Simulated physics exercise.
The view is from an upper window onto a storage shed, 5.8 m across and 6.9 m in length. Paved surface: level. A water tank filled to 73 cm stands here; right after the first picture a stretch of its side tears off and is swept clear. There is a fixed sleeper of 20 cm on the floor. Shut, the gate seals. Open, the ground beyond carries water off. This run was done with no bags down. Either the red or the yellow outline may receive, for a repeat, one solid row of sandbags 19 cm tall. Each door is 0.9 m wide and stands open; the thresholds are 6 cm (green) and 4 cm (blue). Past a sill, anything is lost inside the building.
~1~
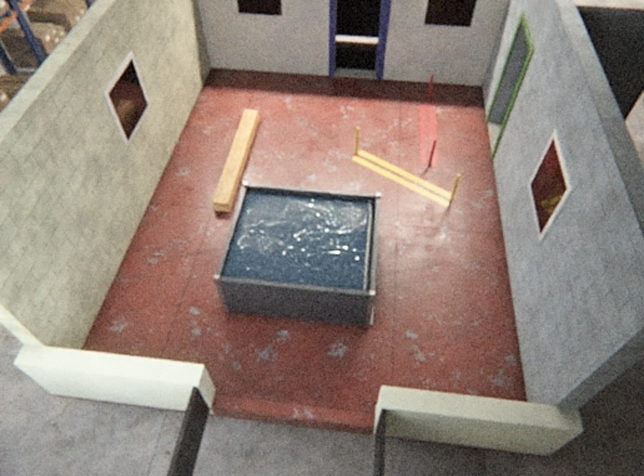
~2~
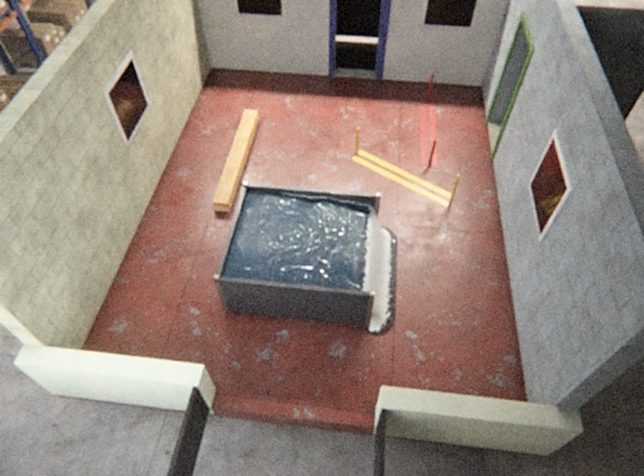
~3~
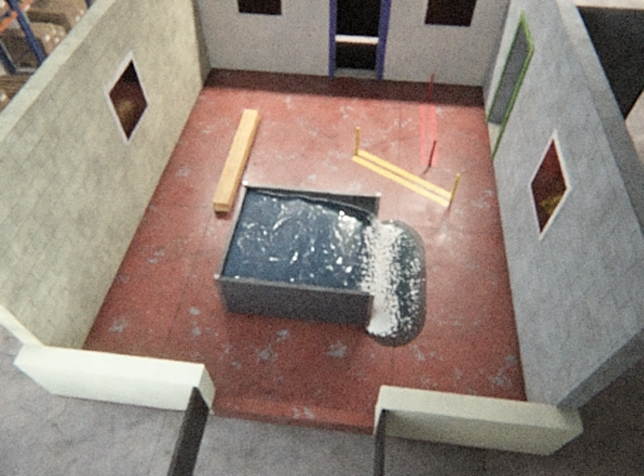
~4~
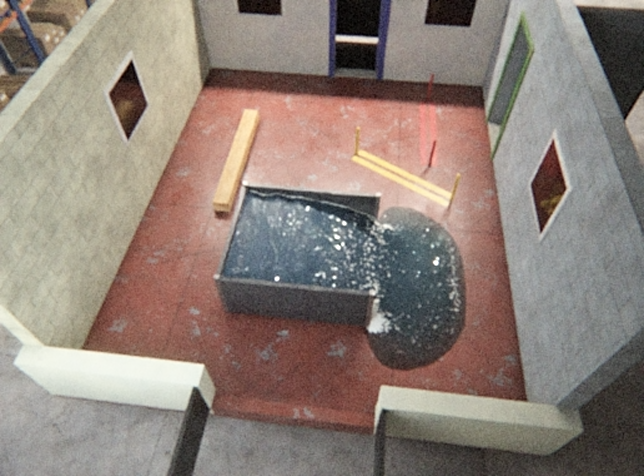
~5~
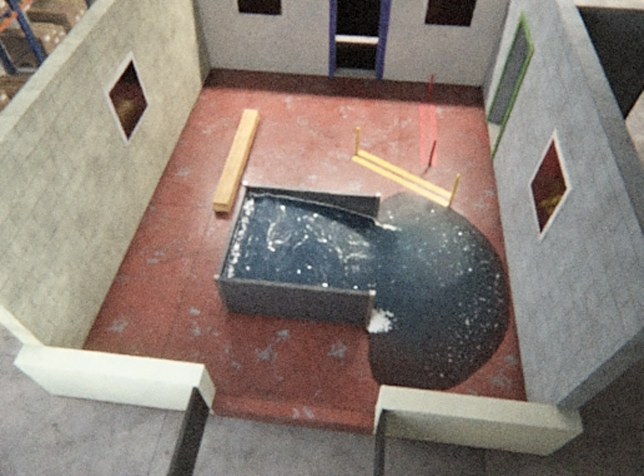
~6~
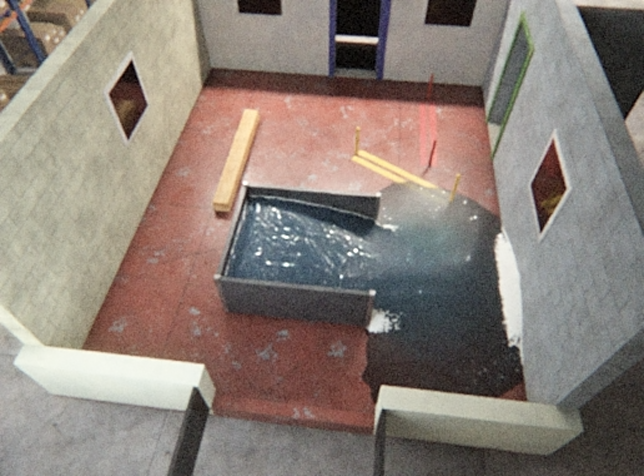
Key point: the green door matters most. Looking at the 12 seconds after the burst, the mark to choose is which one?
Choose the yellow mark.
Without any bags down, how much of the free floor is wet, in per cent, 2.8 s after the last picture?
I'd guess around 55 in a hundred.
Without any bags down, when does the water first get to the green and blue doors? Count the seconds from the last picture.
So it gets to green at 0.8 s and to blue at 2.4 s.
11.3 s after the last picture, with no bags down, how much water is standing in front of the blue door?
6.5 cm.
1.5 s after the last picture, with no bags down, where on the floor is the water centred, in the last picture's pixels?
Roughly at (412, 272).
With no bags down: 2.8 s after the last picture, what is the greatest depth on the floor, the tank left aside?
Max depth: Close to 23 cm.
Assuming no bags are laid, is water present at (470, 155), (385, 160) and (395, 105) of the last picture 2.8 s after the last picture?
One by one, I'd say swamped, swamped and swamped.
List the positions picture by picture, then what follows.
In the first frame, still water, 73 cm deep, in the water tank at (303, 238).
In the second frame, the front is at (372, 331), 0.9 m from the gap at (370, 263); 0.4 m2 of floor is under water; 73 cm left at the back of the water tank.
In the third frame, water pours out at (370, 265) and has run 1.1 m, to (403, 338); typically 12 cm deep outside, 73 cm at the water tank's back.
In the fourth frame, the front is at (426, 358), 1.5 m from the gap at (370, 267); 2.8 m2 of floor is under water; 70 cm left at the back of the water tank.
In the fifth frame, water pours out at (370, 267) and has run 1.9 m, to (501, 325); typically 8 cm deep outside, 62 cm at the water tank's back.
In the sixth frame, the front is at (520, 368), 2.4 m from the gap at (370, 268); 6.0 m2 of floor is under water; 63 cm left at the back of the water tank.
Then, 0.7 s after the last picture water covers 20 % of the floor and is deepest (46 cm) near (500, 285) in the run without bags; in at the green door, 0 L with no bags, 0 L with the row on red, 0 L on yellow.
Then, 1.5 s after the last picture water covers 25 % of the floor and is deepest (42 cm) near (518, 424) in the run without bags; in at the green door, 0 L with no bags, 0 L with the row on red, 0 L on yellow.
Then, 2.8 s after the last picture water covers 55 % of the floor and is deepest (23 cm) near (458, 91) in the run without bags; in at the green door, 4 L with no bags, 5 L with the row on red, 2 L on yellow.
Then, 6.3 s after the last picture water covers 90 % of the floor and is deepest (13 cm) near (170, 160) in the run without bags; in at the green door, 6 L with no bags, 69 L with the row on red, 3 L on yellow.
Then, 11.3 s after the last picture water covers 95 % of the floor and is deepest (9 cm) near (235, 249) in the run without bags; in at the green door, 10 L with no bags, 96 L with the row on red, 3 L on yellow.
